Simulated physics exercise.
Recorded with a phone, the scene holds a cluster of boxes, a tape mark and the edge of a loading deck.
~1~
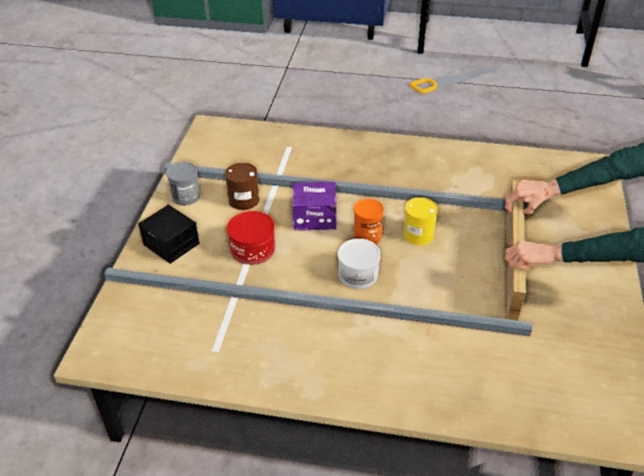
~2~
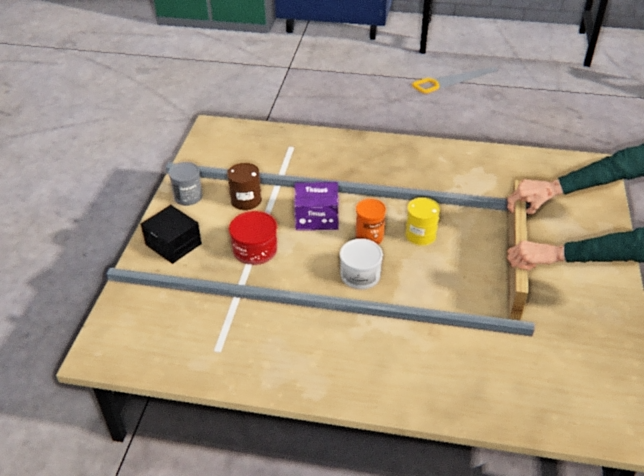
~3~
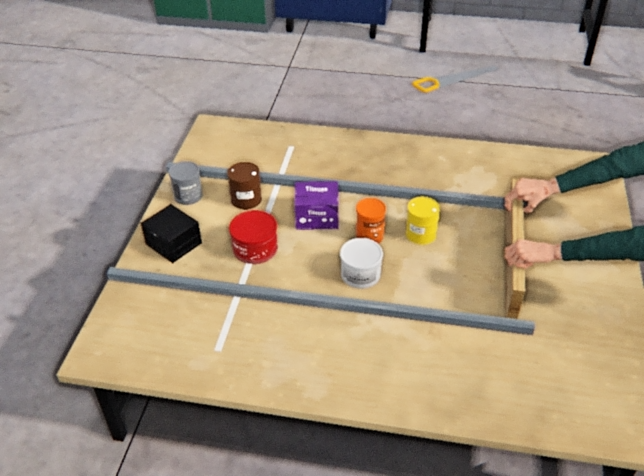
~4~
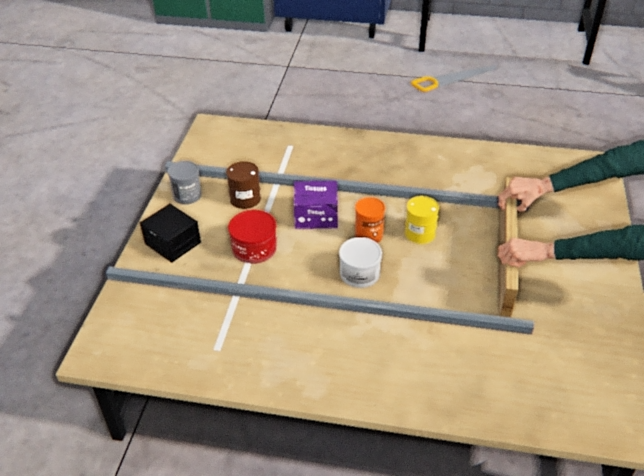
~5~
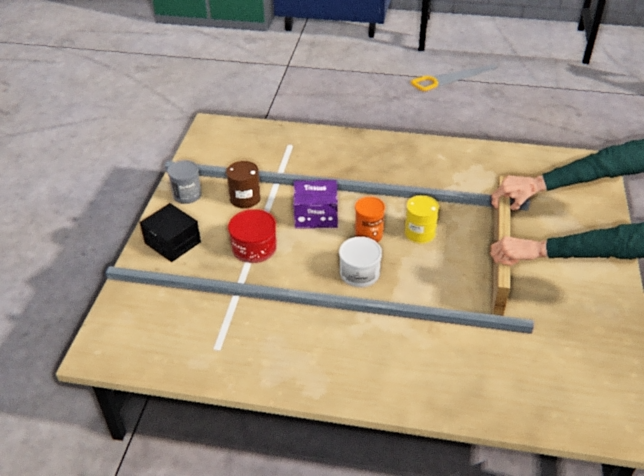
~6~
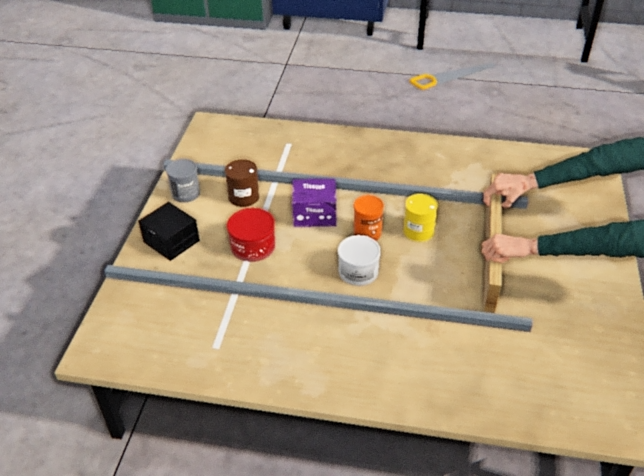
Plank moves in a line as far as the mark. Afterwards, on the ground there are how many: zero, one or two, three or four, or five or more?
On the ground there are zero.
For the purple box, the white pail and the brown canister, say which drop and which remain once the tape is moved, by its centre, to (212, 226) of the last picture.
The purple box keeps its place; the white pail keeps its place; and the brown canister is gone.
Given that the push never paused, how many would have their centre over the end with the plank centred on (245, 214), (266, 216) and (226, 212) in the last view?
Respectively, 0, 0 and 1.
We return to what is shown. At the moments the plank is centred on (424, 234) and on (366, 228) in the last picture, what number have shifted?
I count 1 first and 3 after.
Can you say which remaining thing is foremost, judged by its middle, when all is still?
That would be the grey pail.
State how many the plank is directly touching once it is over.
It's 3 of them.
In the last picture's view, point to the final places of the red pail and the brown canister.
One ends up near (205, 227) and the other near (196, 171).
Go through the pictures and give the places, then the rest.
Grey pail (184, 184); black crate (169, 234); brown canister (243, 186); plank (515, 248); tape (258, 235), in the first frame.
Black crate (172, 234); plank (517, 248), in the second frame.
Brown canister (245, 186); red pail (254, 237), in the third frame.
Grey pail (185, 183); orange pail (369, 221), in the fourth frame.
Black crate (171, 232); yellow canister (421, 219), in the fifth frame.
Grey pail (184, 181); black crate (169, 231); brown canister (242, 183); plank (493, 242); tape (258, 231), in the sixth frame.
Soon after, none off yet; grey pail at rest near (184, 181); black crate at rest near (169, 231); brown canister at rest near (242, 183).
At rest, the number that fall off is zero.
